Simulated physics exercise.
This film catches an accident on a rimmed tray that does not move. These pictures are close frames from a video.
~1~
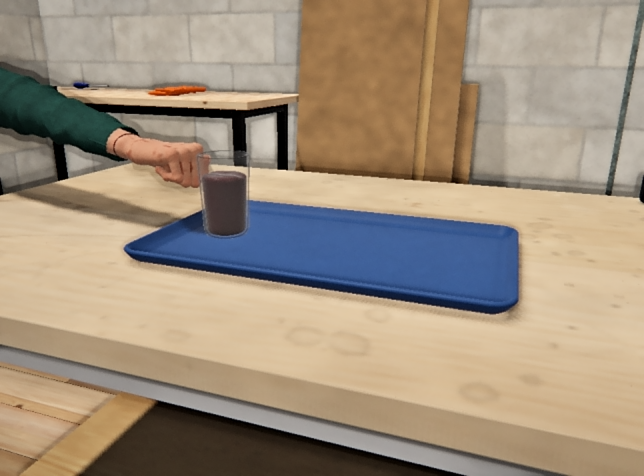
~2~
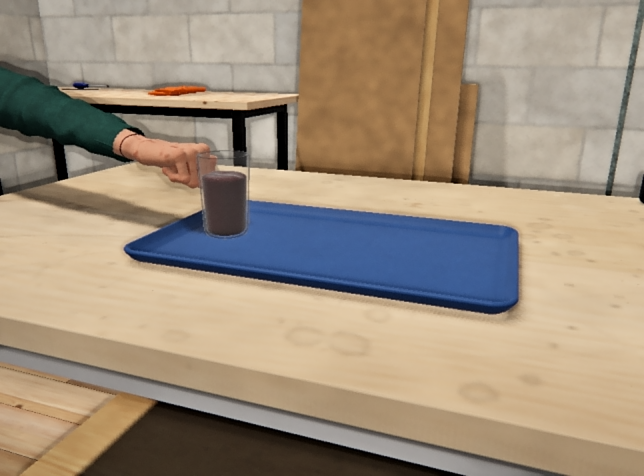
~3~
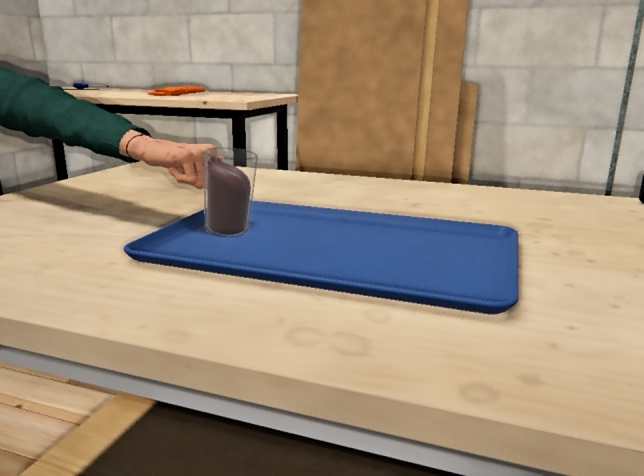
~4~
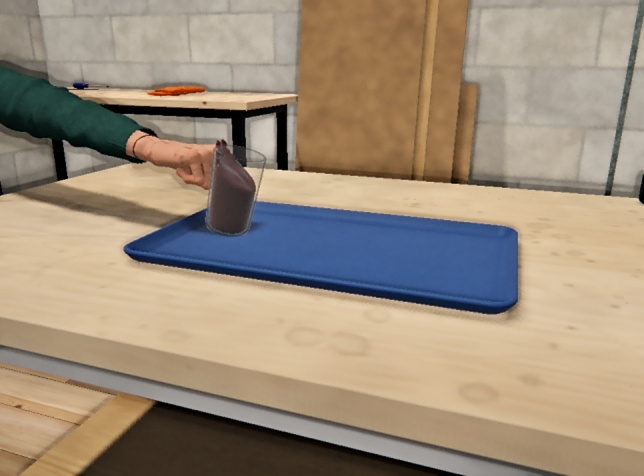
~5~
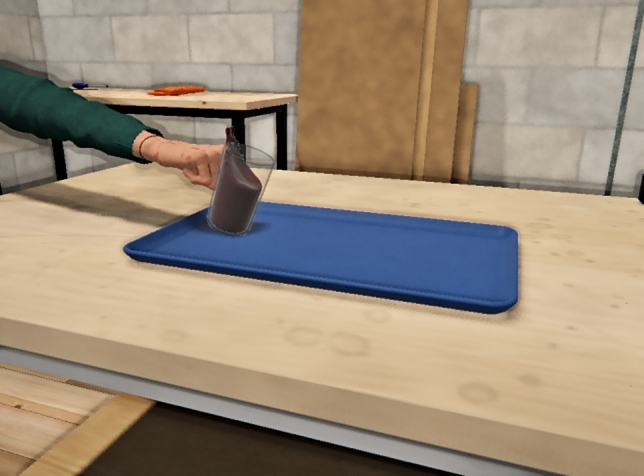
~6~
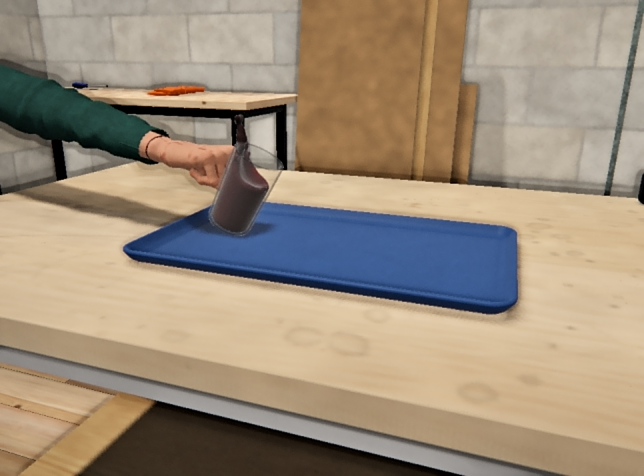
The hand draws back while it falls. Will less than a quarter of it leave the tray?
Spill: Over a quarter.
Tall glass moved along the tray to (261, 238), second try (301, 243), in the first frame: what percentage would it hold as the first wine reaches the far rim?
Roughly 50 percent in the first spot and 60 percent in the second.
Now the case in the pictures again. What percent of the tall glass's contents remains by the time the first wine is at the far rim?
The share is some 40 per cent.
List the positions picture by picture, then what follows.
Tilt 0°; right rim (245, 158); surface from (207, 173) to (246, 176); the tray's far rim is at (516, 260); the tray is clear ahead, in the first frame.
Tilt 0°; right rim (245, 158); surface from (207, 173) to (246, 176), in the second frame.
Tilt 6°; right rim (253, 159); surface from (213, 158) to (246, 176), in the third frame.
Tilt 13°; right rim (262, 162); surface from (220, 155) to (250, 182), in the fourth frame.
Tilt 20°; right rim (271, 166); surface from (225, 171) to (262, 187); 1 per cent is over the edge, in the fifth frame.
Tilt 27°; right rim (279, 171); surface from (227, 178) to (270, 187); 2 per cent is over the edge, in the sixth frame.
A moment on, the tall glass lies on its side and 96 per cent is in the glass, 0 on the tray and 4 above or beyond its rim.
Next, the tall glass lies on its side and 48 per cent is in the glass, 45 on the tray and 6 above or beyond its rim.
Then the tall glass lies on its side and 25 per cent is in the glass, 61 on the tray and 14 above or beyond its rim.
Later the tall glass lies on its side and 14 per cent is in the glass, 44 on the tray and 42 above or beyond its rim.
In the end 58 per cent is held by tray and glass, 42 is off the tray.
